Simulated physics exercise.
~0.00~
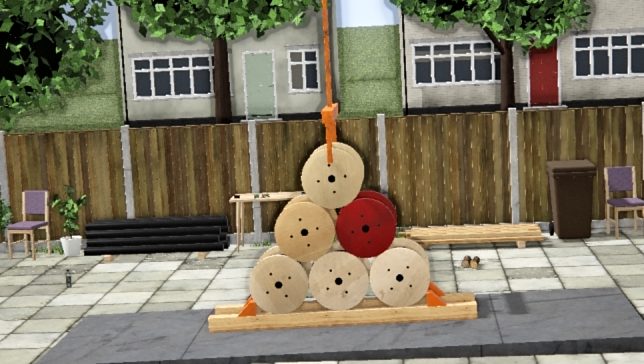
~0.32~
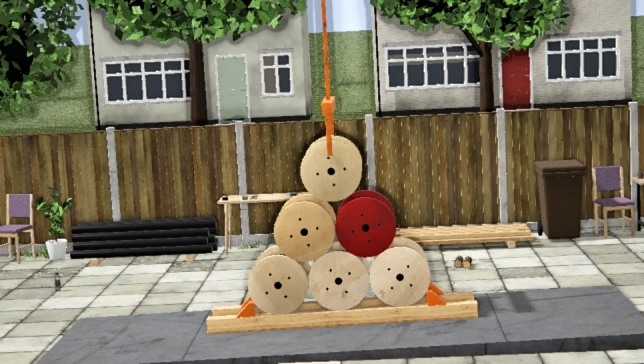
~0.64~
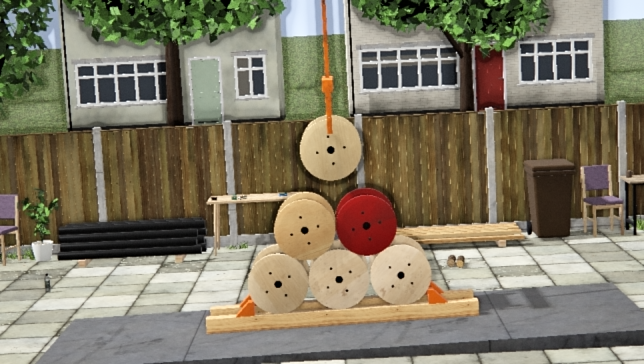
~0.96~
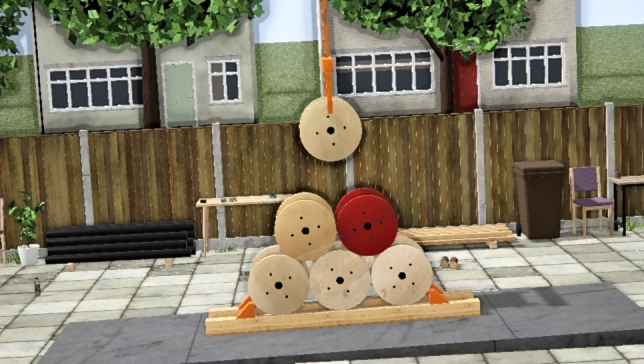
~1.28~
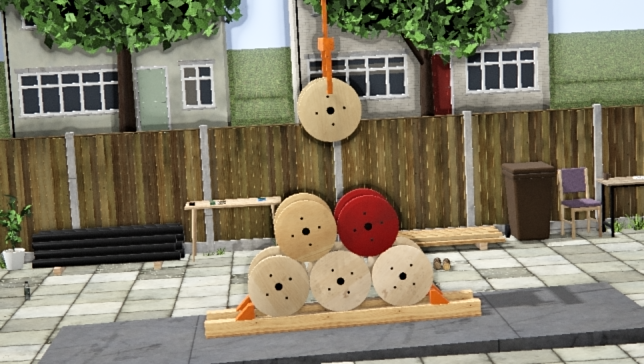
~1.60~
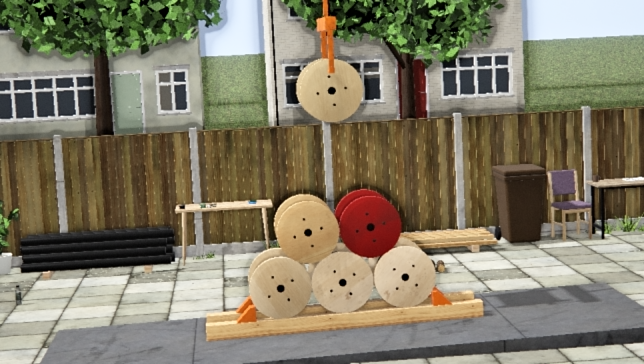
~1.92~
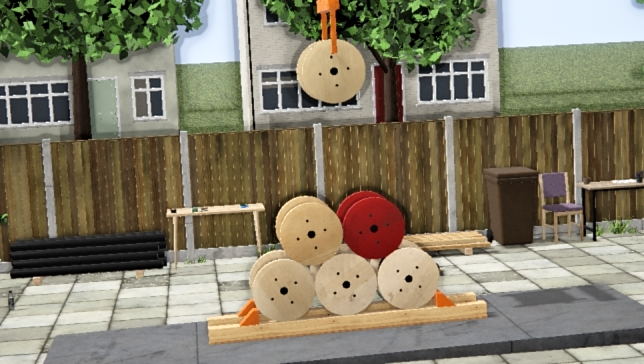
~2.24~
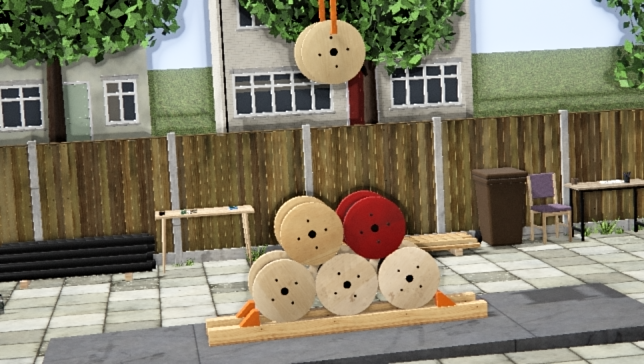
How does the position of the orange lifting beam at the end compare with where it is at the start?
The orange lifting beam ends up much higher than it starts. At first it is just above the stack, and by the end it is at the very top of the view.
